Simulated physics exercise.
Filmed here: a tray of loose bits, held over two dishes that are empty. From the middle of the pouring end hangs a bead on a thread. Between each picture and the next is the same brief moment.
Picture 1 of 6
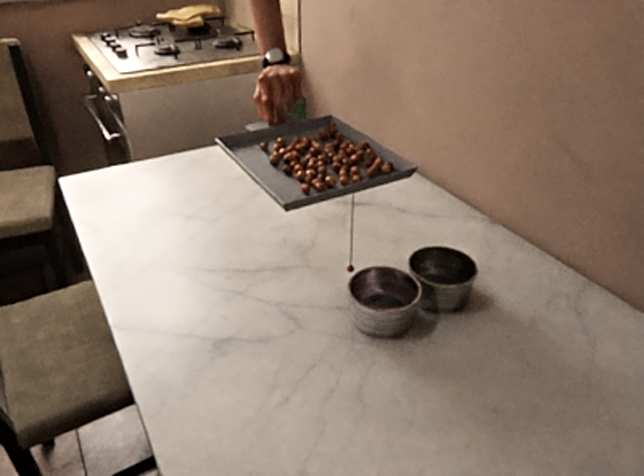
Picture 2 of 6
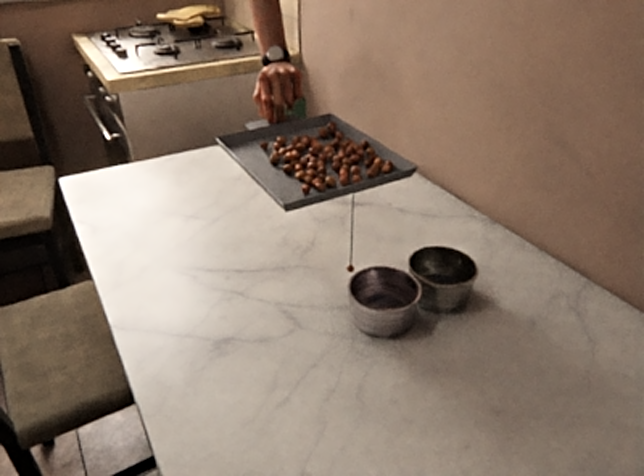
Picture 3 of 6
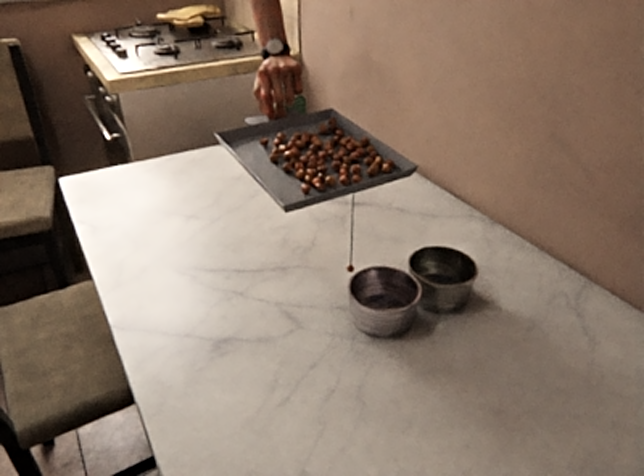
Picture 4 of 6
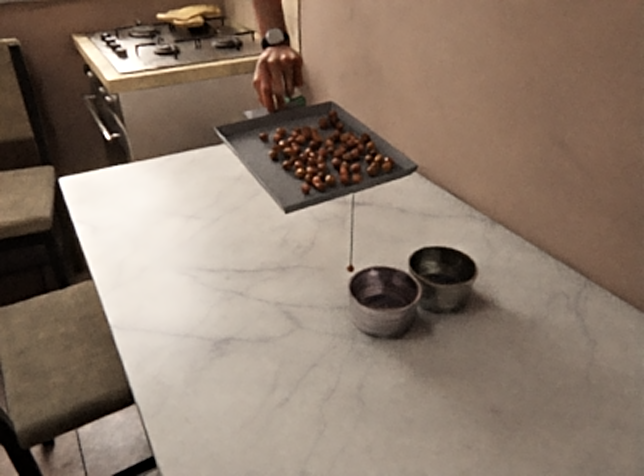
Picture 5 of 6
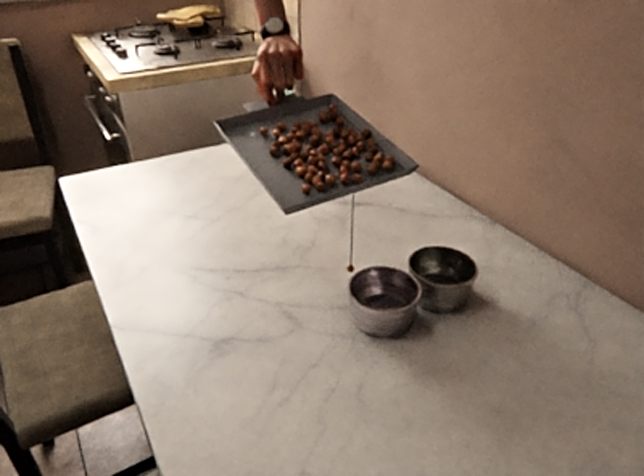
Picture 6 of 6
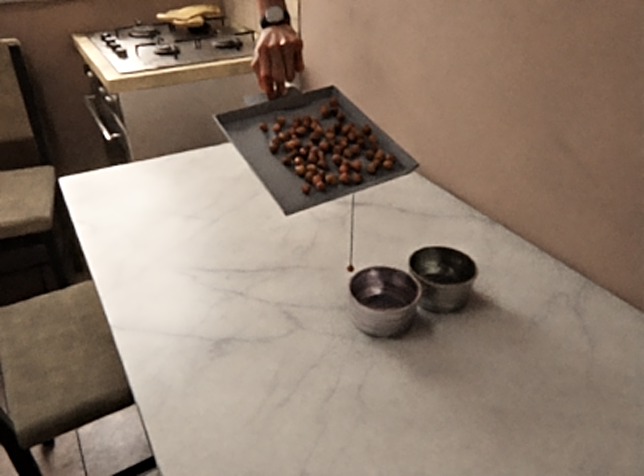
A hand slowly raises the back of a tray of hazelnuts above two empty dishes.
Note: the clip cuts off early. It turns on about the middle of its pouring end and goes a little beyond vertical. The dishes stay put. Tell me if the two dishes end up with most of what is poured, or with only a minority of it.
Only a minority.
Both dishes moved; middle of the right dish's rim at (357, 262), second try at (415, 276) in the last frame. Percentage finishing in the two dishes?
First position: Some 20 %; second position: Some 40 %.
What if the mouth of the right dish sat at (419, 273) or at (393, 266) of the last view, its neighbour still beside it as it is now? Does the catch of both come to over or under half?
First try: A minority; second try: A minority.
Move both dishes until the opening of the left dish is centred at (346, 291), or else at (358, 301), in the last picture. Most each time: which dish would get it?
The one at left, then the one at left.
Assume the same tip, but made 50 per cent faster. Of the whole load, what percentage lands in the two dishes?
It comes to 20 per cent or so.
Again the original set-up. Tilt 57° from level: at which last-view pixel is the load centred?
The load is centred around (333, 172).
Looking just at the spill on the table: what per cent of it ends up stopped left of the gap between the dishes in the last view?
Share to the left: Near 100 per cent.
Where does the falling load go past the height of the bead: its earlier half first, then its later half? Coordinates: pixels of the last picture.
(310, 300), then (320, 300).
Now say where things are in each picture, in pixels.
The first frame shows corners of the pouring end (286, 200) and (412, 166), level; middle of the load (323, 159), hazelnuts; left dish (404, 319); right dish (463, 295); bead on its thread (350, 269).
The second frame shows corners of the pouring end (286, 201) and (412, 166), level; middle of the load (323, 158).
The third frame shows corners of the pouring end (286, 202) and (412, 165), tipped barely, lowest at the left corner; middle of the load (323, 156).
The fourth frame shows corners of the pouring end (286, 203) and (412, 165), tipped a little, lowest at the left corner; middle of the load (323, 153).
The fifth frame shows corners of the pouring end (286, 205) and (413, 164), tipped a little, lowest at the left corner; middle of the load (324, 150).
The sixth frame shows corners of the pouring end (286, 206) and (413, 163), tipped a little, lowest at the left corner; middle of the load (324, 147); left dish (404, 319); right dish (463, 295).
Just after the last frame, tray tipped steeply; every one on the tray.
A moment on, tray tipped right over; about a tenth on the tray; just a few in the left dish; roughly half outside both; roughly a third in the air.
Further on, tray tipped past a quarter turn; about a tenth in the left dish; the larger part outside both.
When it is over, tray tipped past a quarter turn; about a tenth in the left dish; not one in the right dish; the larger part outside both.
